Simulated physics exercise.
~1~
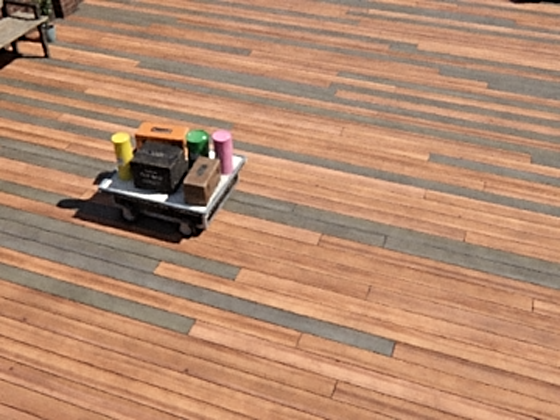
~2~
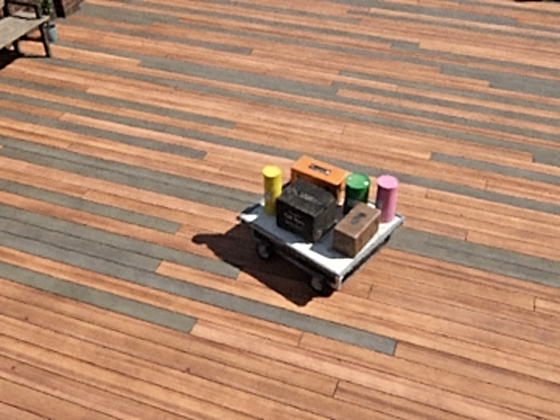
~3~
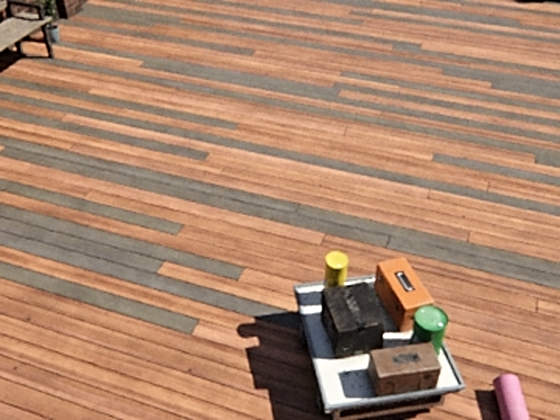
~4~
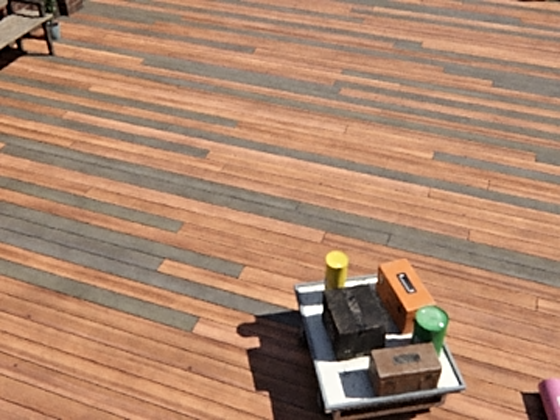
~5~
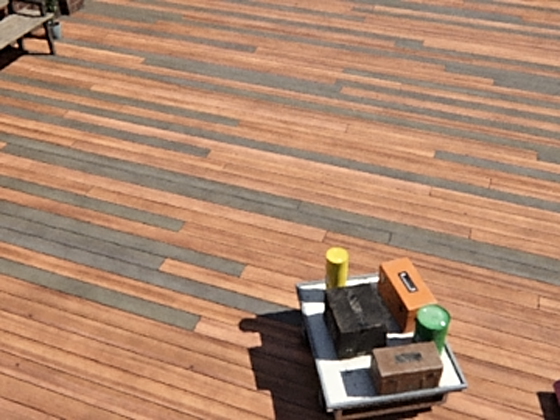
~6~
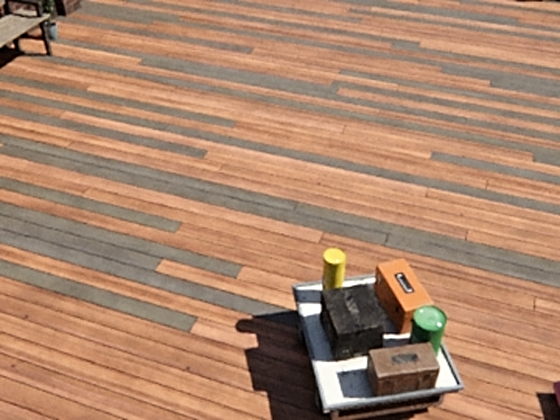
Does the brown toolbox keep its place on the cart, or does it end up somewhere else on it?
It ends up somewhere else on the cart. The brown toolbox shifts from its original spot but stays upright and aboard.
